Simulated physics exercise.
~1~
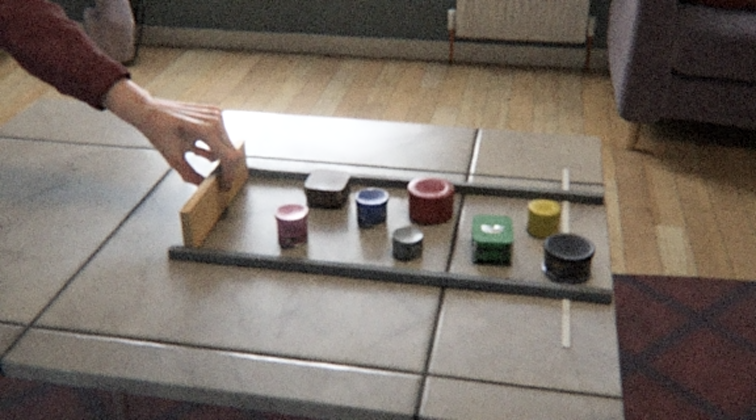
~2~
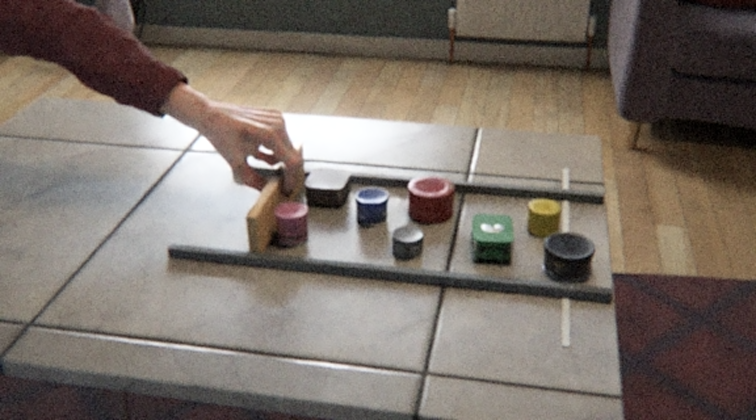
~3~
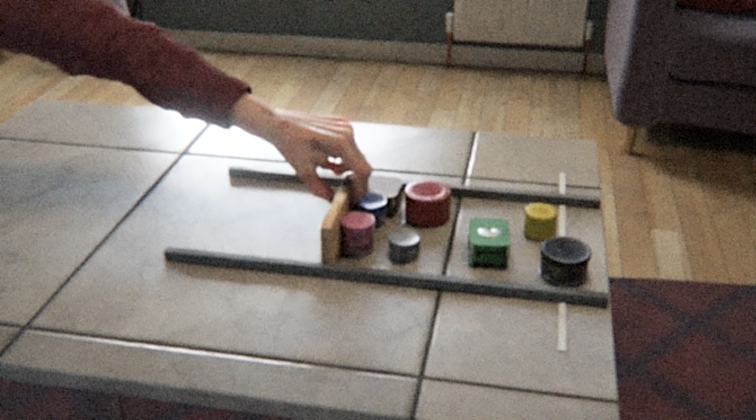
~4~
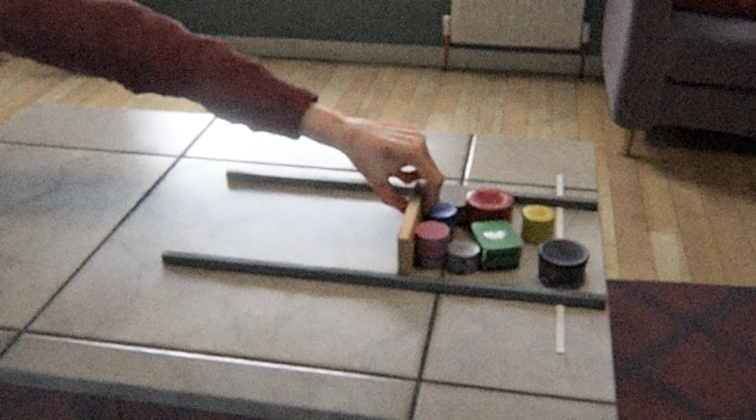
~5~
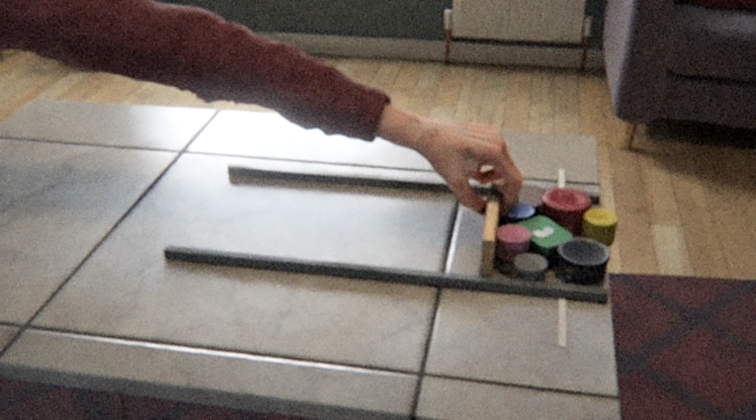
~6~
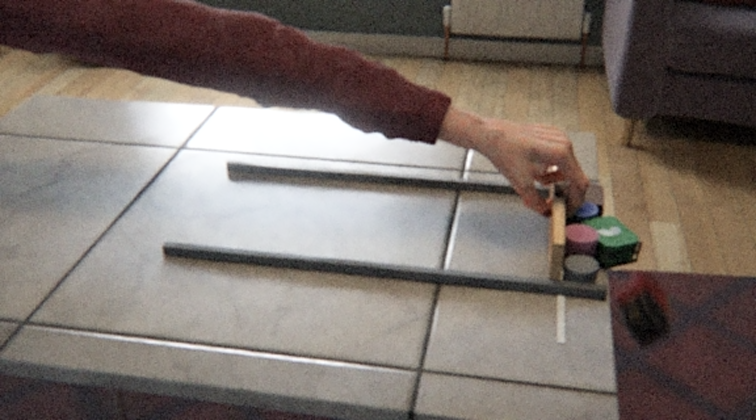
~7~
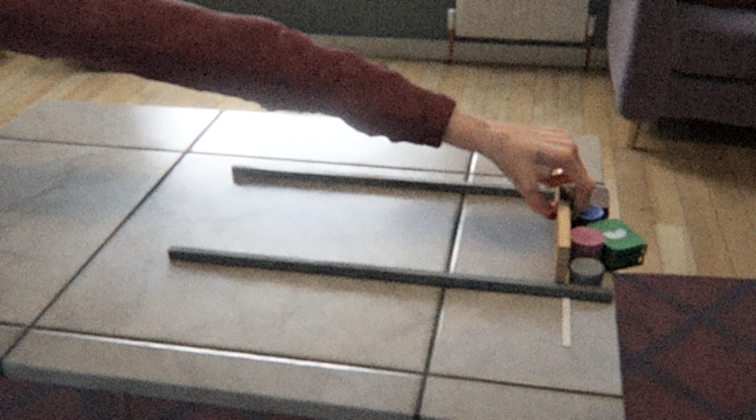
A hand slides an upright board right, pushing small pots along until some drop off the table's edge.
